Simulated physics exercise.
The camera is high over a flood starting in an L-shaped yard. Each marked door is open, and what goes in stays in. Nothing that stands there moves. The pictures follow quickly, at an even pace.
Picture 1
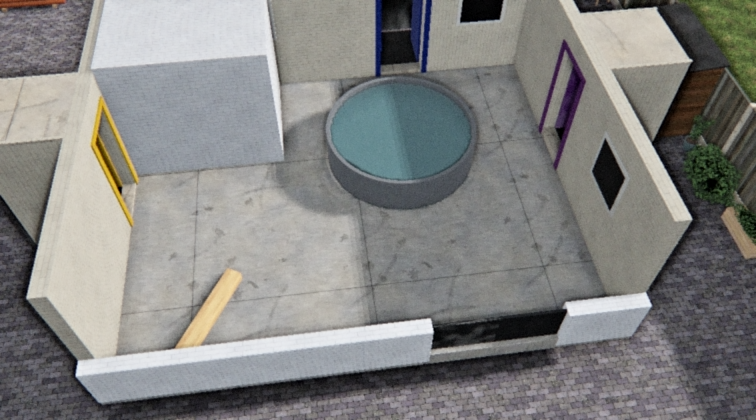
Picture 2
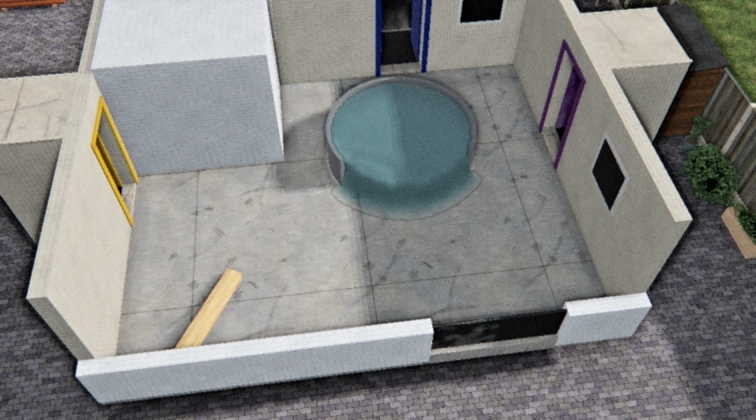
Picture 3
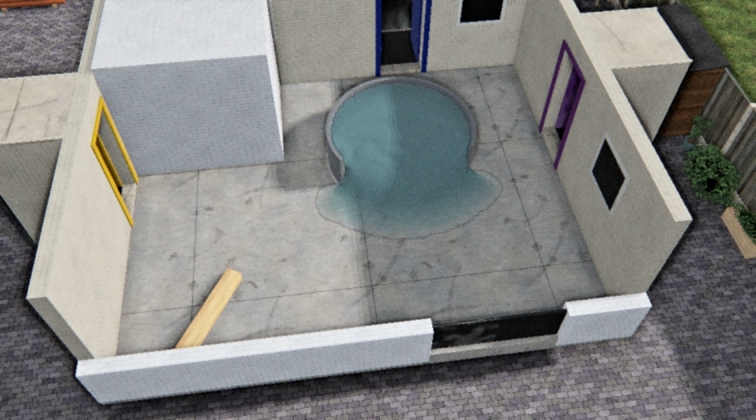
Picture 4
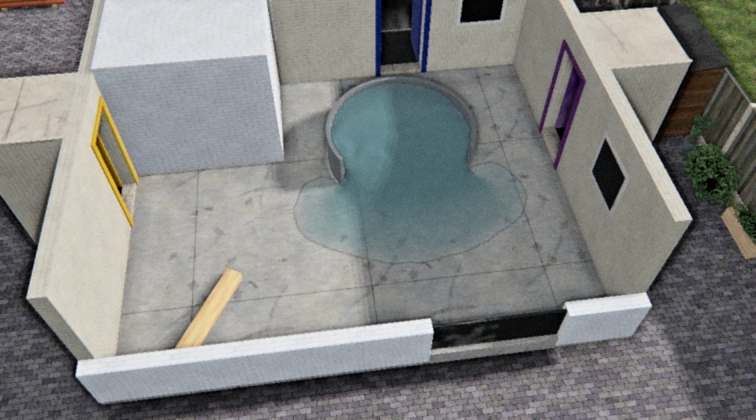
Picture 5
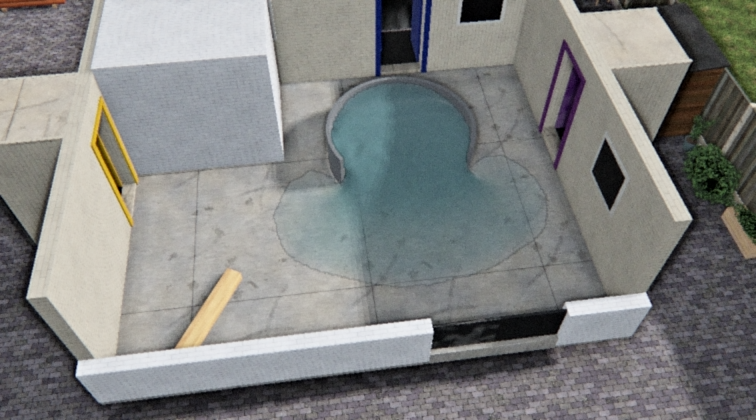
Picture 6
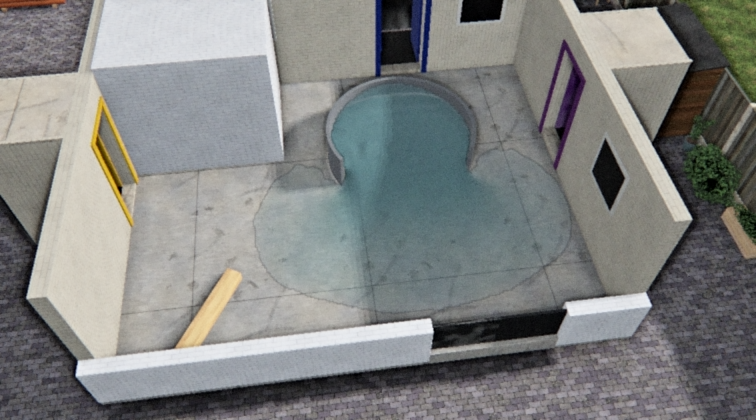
In this clip, seen from above, a round tank of still water in a walled yard opens along its near side, and water pours out and spreads in a widening sheet across the grey paved floor toward both sides.
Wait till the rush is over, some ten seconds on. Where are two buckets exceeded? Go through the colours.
In the end: The yellow door lets in a lot; the blue door admits no more than that; the purple door admits no more than that.
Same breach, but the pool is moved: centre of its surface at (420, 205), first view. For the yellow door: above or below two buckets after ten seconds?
Then: The yellow door takes more.
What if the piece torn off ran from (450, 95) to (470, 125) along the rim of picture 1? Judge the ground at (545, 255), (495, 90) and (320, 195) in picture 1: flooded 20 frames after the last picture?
In turn: Flooded, wet, no water.
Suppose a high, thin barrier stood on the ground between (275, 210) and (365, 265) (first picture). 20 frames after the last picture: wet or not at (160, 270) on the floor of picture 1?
Answer: No water.
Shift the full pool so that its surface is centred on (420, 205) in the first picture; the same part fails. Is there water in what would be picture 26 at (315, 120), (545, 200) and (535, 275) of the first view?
In turn: Free of water, under water, under water.
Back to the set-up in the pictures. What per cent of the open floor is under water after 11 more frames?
Roughly 55 per cent.
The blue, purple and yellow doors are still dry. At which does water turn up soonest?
First comes the door marked purple.
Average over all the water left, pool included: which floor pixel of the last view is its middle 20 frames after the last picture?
Roughly at (405, 258).
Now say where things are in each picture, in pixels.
The first picture shows still water in the round tank at (401, 129).
In the second picture, water pours out at (412, 197) and has run to (474, 174).
In the third picture, water pours out at (412, 199) and has run to (496, 184).
In the fourth picture, the front is at (521, 191), out from the gap at (411, 201).
In the fifth picture, water pours out at (411, 201) and has run to (279, 216).
In the sixth picture, the front is at (562, 199), out from the gap at (411, 202).
A moment on, water covers 50 % of the floor; the yellow door not reached, the blue door not reached, the purple door wet at the sill, nothing in.
Next, water covers 55 % of the floor; the yellow door not reached, the blue door not reached, the purple door wet at the sill, nothing in.
Then, water covers 55 % of the floor; the yellow door wet at the sill, nothing in, the blue door not reached, the purple door wet at the sill, nothing in.
Later, water covers 90 % of the floor; the yellow door wet at the sill, nothing in, the blue door wet at the sill, nothing in, the purple door wet at the sill, nothing in.
In the end, water covers 100 % of the floor; the yellow door far over two buckets in, the blue door wet at the sill, nothing in, the purple door wet at the sill, nothing in.
